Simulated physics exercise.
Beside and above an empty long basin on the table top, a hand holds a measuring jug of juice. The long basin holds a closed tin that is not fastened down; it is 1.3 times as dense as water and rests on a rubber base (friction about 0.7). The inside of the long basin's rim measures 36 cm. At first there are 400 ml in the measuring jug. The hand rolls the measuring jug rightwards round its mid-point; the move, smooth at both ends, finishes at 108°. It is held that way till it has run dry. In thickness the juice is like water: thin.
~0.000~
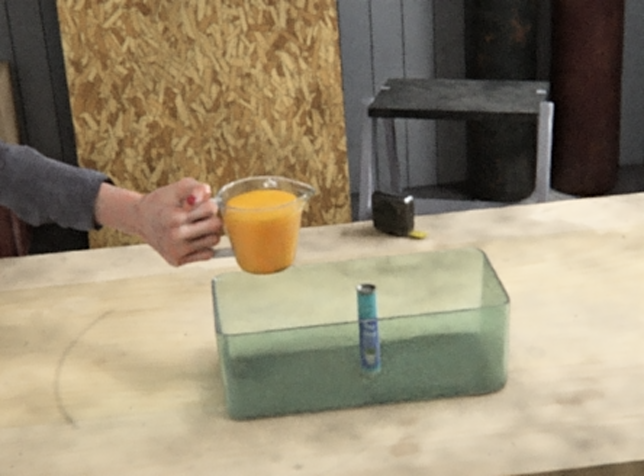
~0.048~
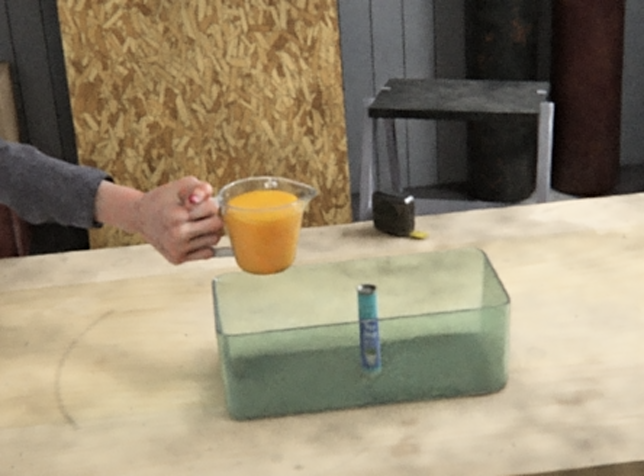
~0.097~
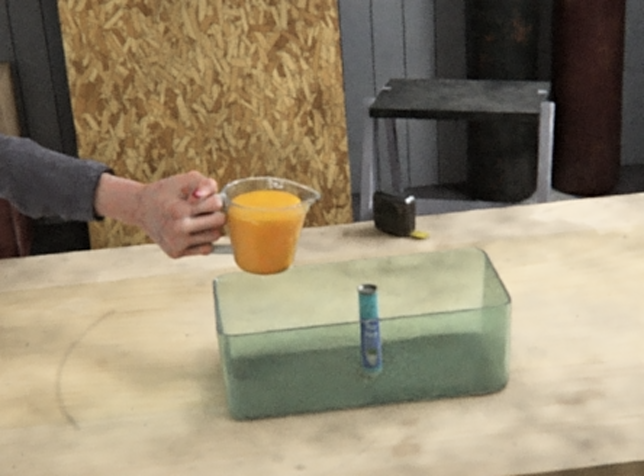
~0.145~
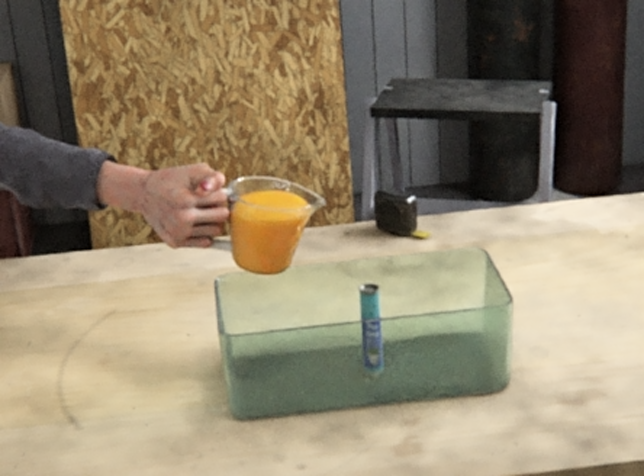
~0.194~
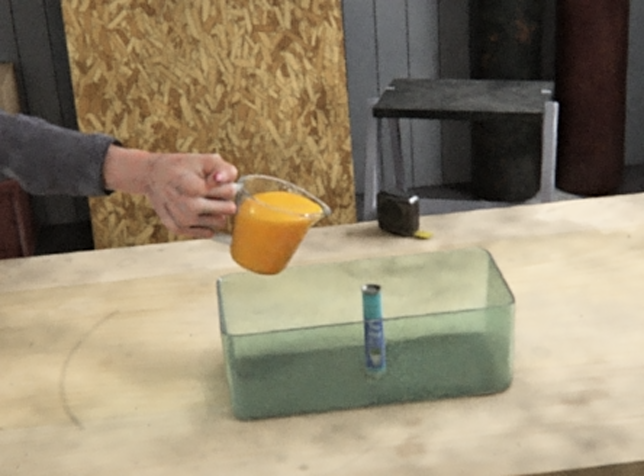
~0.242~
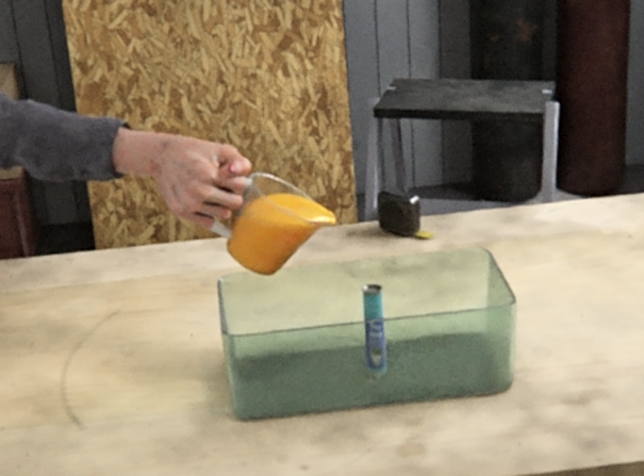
A hand in a grey sleeve holds a clear glass jug of orange juice above a pale wooden table, seen from slightly above in a workshop. Below it sits a translucent green basin with a small blue tin upright inside, while a tape measure, dark-topped stool and chipboard panel are behind. The hand tilts the jug rightwards, slowly then faster, until the juice reaches its lip.
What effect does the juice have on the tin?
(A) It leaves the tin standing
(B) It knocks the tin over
The answer is B.
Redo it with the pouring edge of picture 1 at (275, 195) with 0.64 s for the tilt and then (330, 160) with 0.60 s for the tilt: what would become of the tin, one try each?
In the first try it remains standing; in the second it comes down.
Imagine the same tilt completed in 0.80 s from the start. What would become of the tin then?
The tin tips over.
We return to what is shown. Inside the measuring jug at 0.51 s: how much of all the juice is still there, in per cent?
Near 36 in a hundred.
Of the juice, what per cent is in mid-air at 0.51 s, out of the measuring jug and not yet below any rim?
Estimate: Some 20 % of the total.
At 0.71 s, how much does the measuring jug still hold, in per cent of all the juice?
Close to 3 in a hundred.
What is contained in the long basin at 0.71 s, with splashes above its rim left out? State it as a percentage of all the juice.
Roughly 94 per cent.
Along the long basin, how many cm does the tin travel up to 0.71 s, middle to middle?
Estimate: Around 1 cm.
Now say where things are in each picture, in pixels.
It leans 0°; its right rim is at (316, 189); the juice meets the walls at (222, 206) and (301, 199); the long basin's rim runs from (214, 306) to (496, 276); the tin's top is at (366, 292), in the first picture.
It leans 2°; its right rim is at (317, 191); the juice meets the walls at (223, 206) and (302, 200), in the second picture.
It leans 6°; its right rim is at (321, 195); the juice meets the walls at (227, 205) and (304, 201), in the third picture.
It leans 13°; its right rim is at (326, 201); the juice meets the walls at (231, 205) and (310, 203), in the fourth picture.
It leans 23°; its right rim is at (332, 211); the juice meets the walls at (236, 208) and (321, 205), in the fifth picture.
It leans 34°; its right rim is at (334, 222); the juice meets the walls at (239, 213) and (321, 212); 2 per cent is over the edge, in the sixth picture.
After 0.51 s the tilt is 98° and 36 per cent is still to pour; the tin stands where it began.
After 0.71 s the tilt is 108° and 3 per cent is still to pour; the tin leans 7°.
After 0.92 s the tilt is 108° and 0 per cent is still to pour; the tin leans 26°.
After 1.14 s the tilt is 108° and 0 per cent is still to pour; the tin lies on its side.
In the end the tin lies on its side.
